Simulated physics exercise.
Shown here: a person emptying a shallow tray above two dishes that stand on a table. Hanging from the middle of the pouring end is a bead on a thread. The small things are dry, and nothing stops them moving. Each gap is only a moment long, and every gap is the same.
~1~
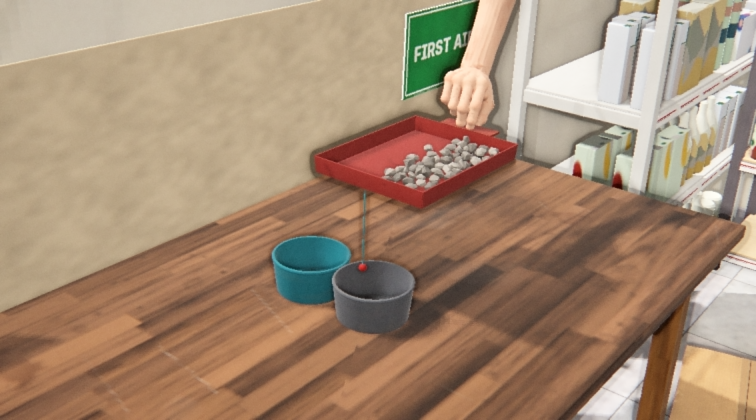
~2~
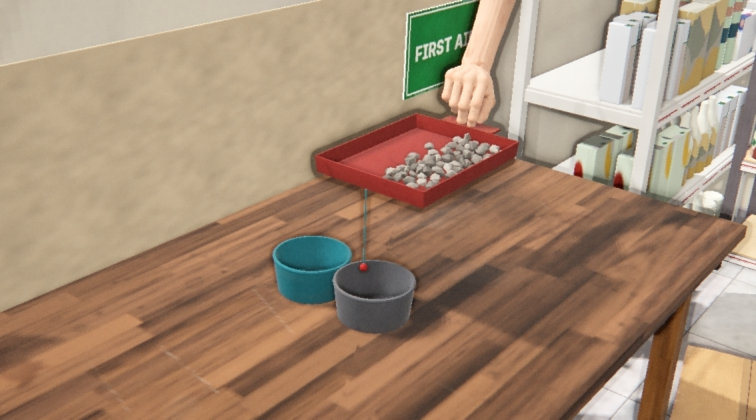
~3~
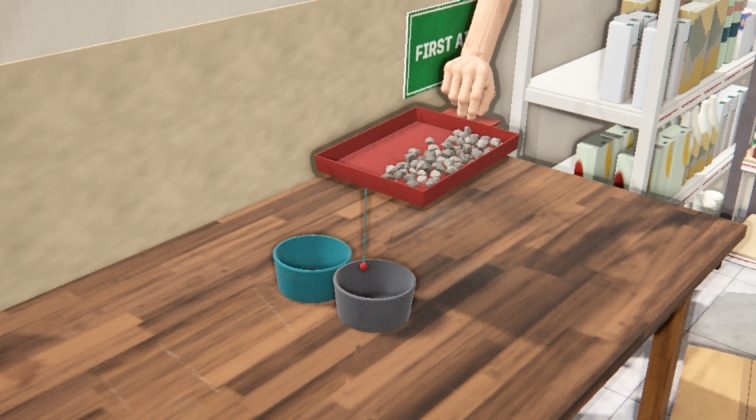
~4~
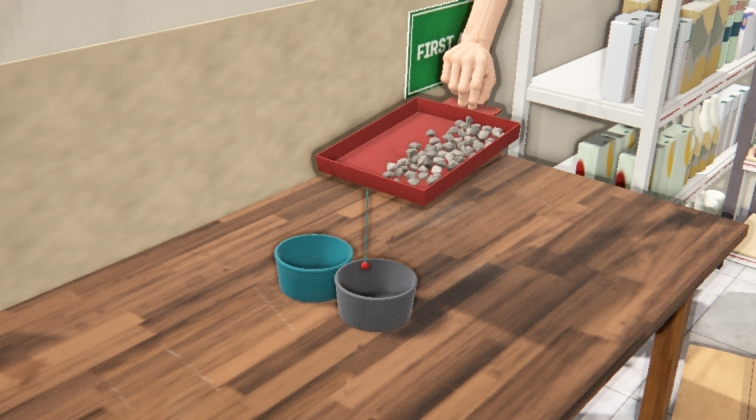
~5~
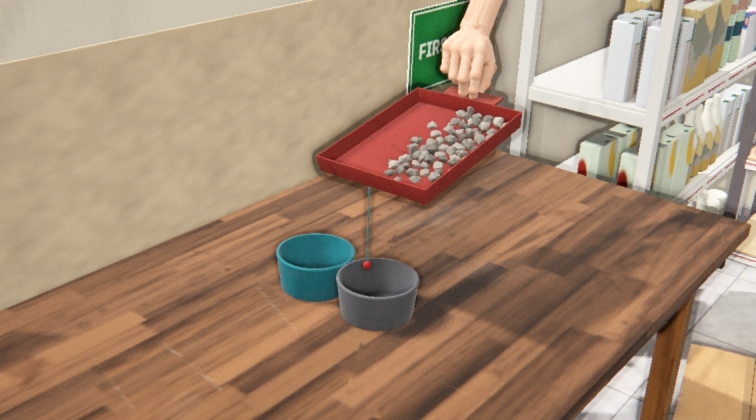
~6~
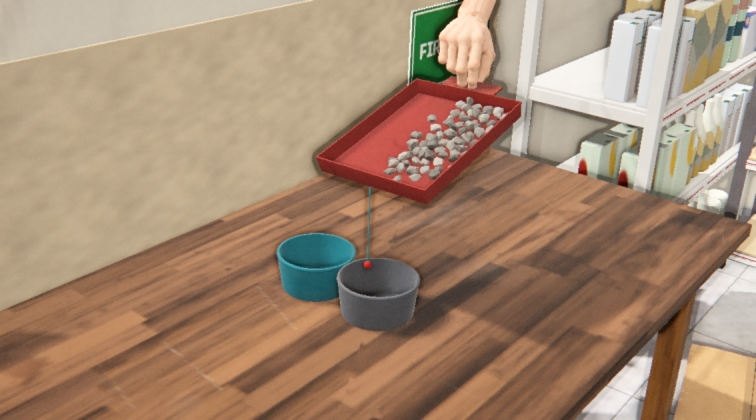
A red tray of grey gravel tilts gradually above a brown wooden table, seen from slightly above, with a green first aid sign and white shelves behind. A teal dish sits left of a grey one beneath the tray's near end, where a red bead hangs on a thread. A hand raises the far end, slowly then more steeply, while the gravel stays bunched toward the right side.
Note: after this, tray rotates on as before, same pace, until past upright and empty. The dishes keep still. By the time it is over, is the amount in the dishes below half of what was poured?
Yes.
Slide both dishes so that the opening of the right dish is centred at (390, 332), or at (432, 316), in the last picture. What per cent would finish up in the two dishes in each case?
It works out to 60 percent and then 40 percent.
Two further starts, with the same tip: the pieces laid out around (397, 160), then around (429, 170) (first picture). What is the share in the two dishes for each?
Near 20 per cent and near 10 per cent.
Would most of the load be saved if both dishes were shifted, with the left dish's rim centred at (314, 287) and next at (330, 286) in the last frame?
A majority, then a majority.
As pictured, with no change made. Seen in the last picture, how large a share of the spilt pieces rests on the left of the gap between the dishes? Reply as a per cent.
I reckon around 80 per cent.
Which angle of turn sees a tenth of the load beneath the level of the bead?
At roughly 85°.
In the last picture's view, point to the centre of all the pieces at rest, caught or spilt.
Last view, centre at rest - approx. (308, 329).
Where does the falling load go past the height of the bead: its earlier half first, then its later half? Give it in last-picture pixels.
First near (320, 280), later near (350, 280).
Soon, tray tipped steeply; nearly all on the tray; a stray few in the air.
A while on, tray tipped right over; about two thirds on the tray; a stray few in the right dish; about a quarter outside both; about a quarter in the air.
Towards the end, tray tipped past a quarter turn; a stray few in the right dish; a small part in the left dish; nearly all outside both.
Finally, tray tipped past a quarter turn; a stray few in the right dish; a small part in the left dish; nearly all outside both.
